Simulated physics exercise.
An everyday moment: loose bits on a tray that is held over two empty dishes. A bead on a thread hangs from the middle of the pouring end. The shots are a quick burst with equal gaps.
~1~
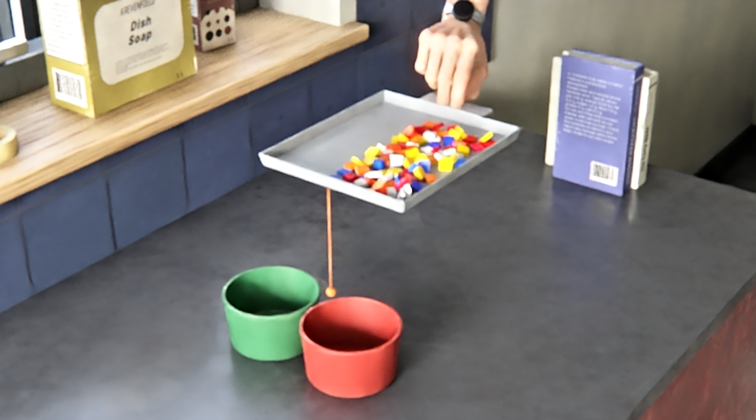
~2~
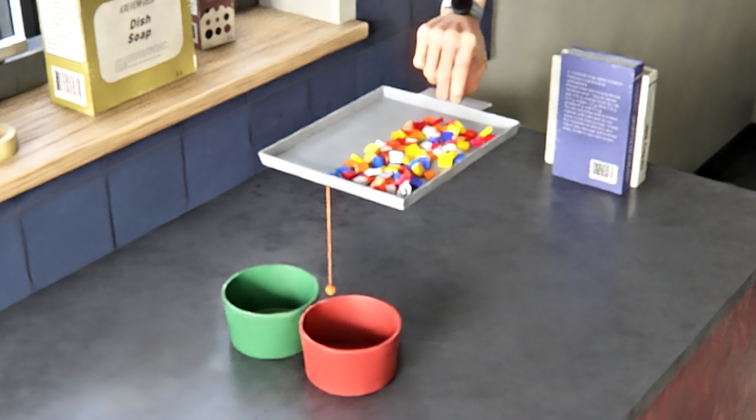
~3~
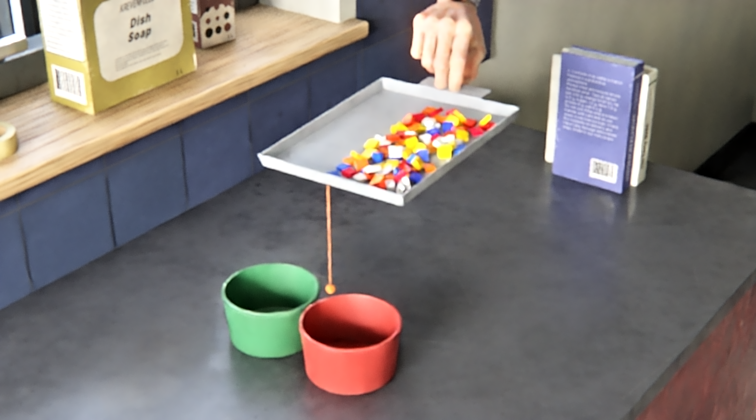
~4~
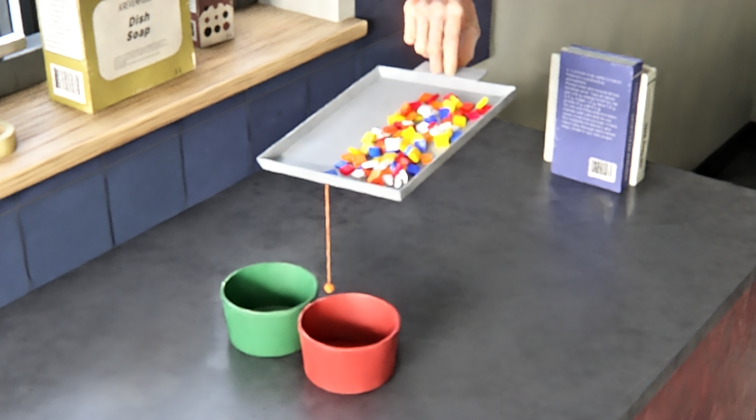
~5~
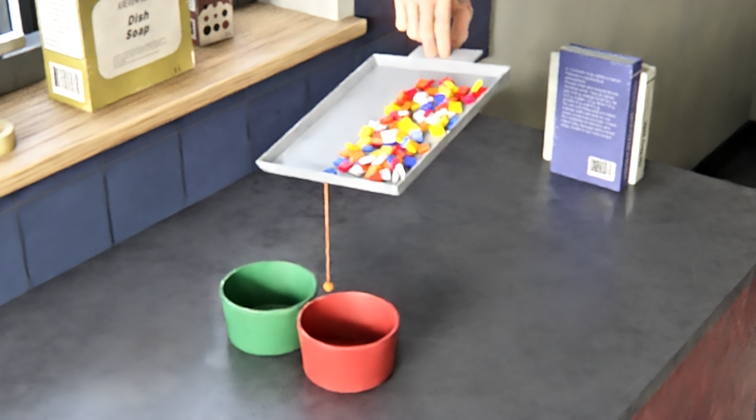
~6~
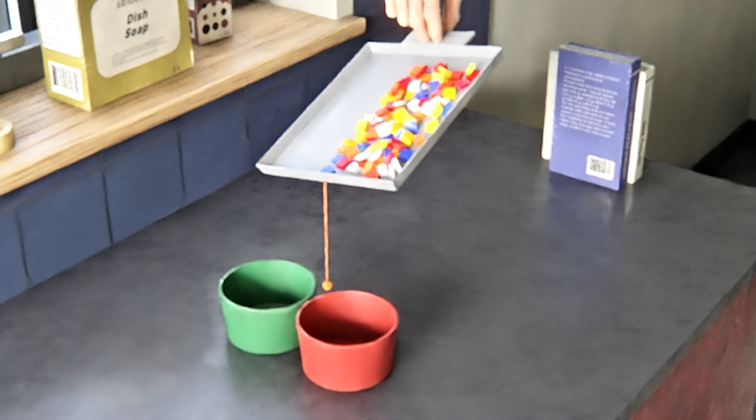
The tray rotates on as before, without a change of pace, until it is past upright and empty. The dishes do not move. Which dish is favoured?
It favours the left-hand dish.
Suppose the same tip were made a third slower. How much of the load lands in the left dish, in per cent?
Roughly 80 in a hundred.
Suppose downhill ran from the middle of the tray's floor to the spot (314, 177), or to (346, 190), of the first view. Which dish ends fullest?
The first try: Left. The second: The dish on the right.
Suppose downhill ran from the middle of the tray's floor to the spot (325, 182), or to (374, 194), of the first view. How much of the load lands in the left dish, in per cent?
Near 30 % and 0 %.
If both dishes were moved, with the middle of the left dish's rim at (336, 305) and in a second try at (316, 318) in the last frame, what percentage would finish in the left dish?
About 0 and 10 per cent.
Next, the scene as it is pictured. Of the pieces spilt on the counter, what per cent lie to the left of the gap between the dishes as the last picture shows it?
Some 90 per cent.
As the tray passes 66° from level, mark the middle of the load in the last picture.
Around (302, 157).
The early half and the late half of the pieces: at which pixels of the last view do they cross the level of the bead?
The first part at (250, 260); the rest at (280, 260).
Soon, tray tipped steeply; nearly all on the tray; a small part in the air.
A while on, tray tipped past a quarter turn; a small part on the tray; a stray few in the right dish; about half in the left dish; a small part outside both; about a quarter in the air.
Towards the end, tray tipped past a quarter turn; a stray few in the right dish; most in the left dish; about a quarter outside both.
Finally, tray tipped past a quarter turn; a stray few in the right dish; most in the left dish; about a quarter outside both.
